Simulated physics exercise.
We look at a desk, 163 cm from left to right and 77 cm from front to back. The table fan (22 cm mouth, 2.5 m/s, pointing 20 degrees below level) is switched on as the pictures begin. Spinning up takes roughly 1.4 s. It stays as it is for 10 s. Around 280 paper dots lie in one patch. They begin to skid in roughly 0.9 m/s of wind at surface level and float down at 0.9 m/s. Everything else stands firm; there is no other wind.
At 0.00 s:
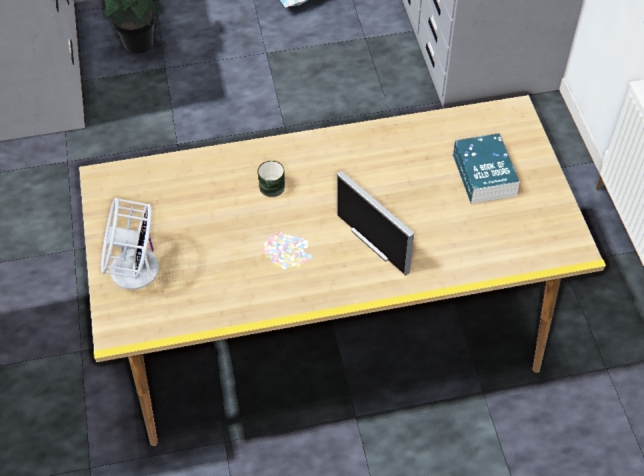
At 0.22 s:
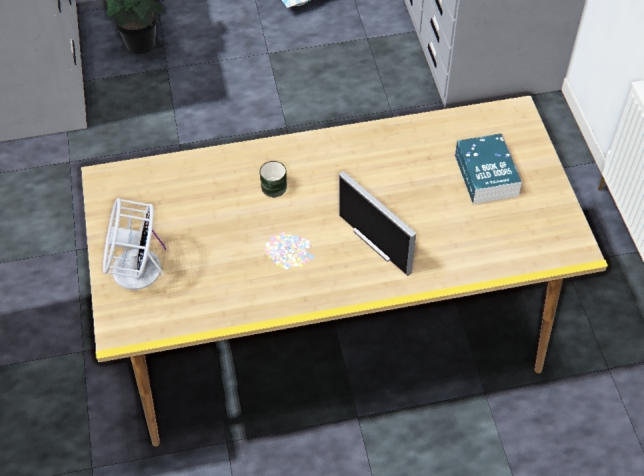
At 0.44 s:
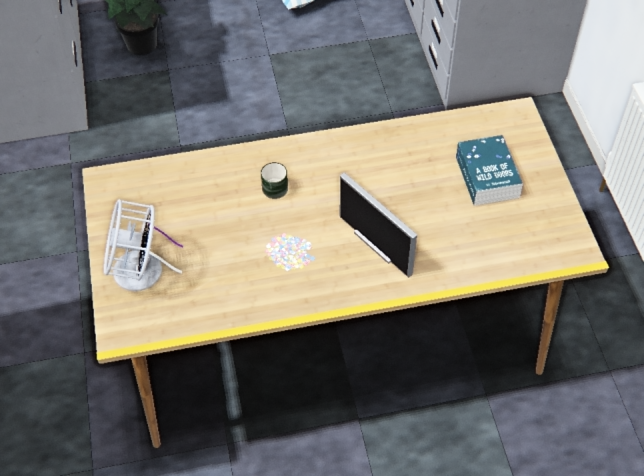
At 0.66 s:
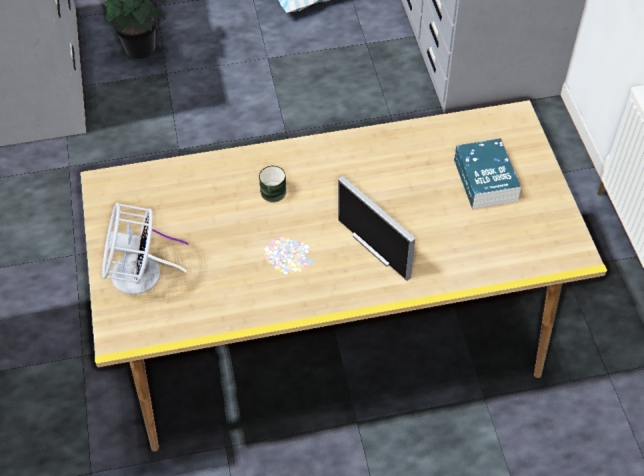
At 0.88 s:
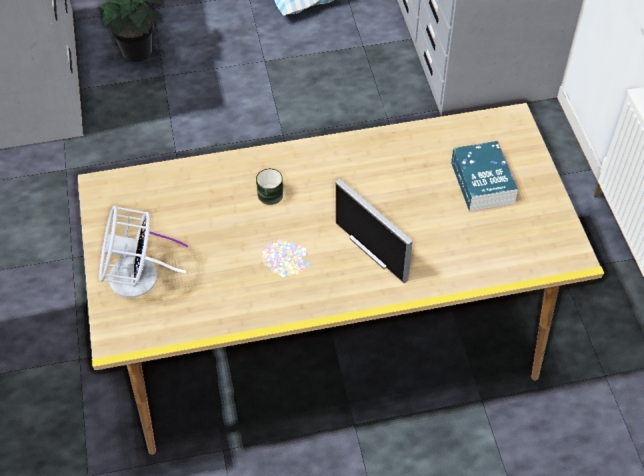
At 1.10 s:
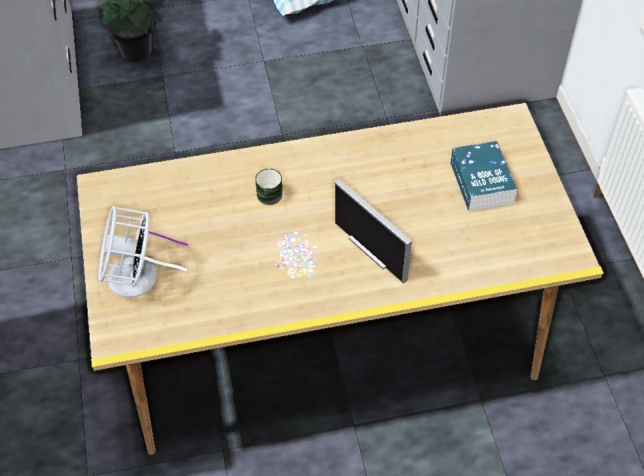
Paper dots lying in a patch on a wooden desk beside a laptop, then shifting slightly right, away from a table fan.
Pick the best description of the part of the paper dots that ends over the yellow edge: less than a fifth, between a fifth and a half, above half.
The share over the yellow edge is more than half.
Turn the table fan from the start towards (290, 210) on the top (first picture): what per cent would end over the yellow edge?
In that case some 90 per cent.
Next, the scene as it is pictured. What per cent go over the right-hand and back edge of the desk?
Roughly 0 % right-hand, 15 % back.
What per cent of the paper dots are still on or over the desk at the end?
Some 20 per cent.
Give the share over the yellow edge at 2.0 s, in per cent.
Some 40 per cent.
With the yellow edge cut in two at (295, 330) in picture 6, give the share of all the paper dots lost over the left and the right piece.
About 0 % left and 70 % right.
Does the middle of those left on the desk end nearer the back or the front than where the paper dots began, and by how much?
To the back, by about 5 cm.
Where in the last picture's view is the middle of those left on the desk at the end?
At about (342, 235).
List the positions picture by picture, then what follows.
The middle of the paper dots is near (286, 250), none has stirred yet and the mouth of the table fan is at (126, 239), in the first picture.
The middle of the paper dots is near (288, 250), none has stirred yet and the yellow edge is centred on (359, 311), in the second picture.
The middle of the paper dots is near (289, 252), none has stirred yet, the top of a mug is at (274, 172) and the top of a laptop is at (378, 204), in the third picture.
The middle of the paper dots is near (288, 255) and none has stirred yet, in the fourth picture.
The middle of the paper dots is near (285, 258) and none has stirred yet, in the fifth picture.
The middle of the paper dots is near (297, 257), the farthest in sight from the table fan is at (318, 254) and about 60 % have left their places, in the sixth picture.
After 2.0 s, 76 % are on the move or not yet settled, 42 % are over the yellow edge; the middle of those still in play is near (353, 241).
After 3.2 s, 29 % are on the move or not yet settled, 52 % are over the yellow edge; the middle of those still in play is near (343, 241).
After 5.5 s, 22 % are on the move or not yet settled, 57 % are over the yellow edge; the middle of those still in play is near (343, 241).
After 10.0 s, at the end, 66 % are over the yellow edge; the middle of those still in play is near (342, 235).
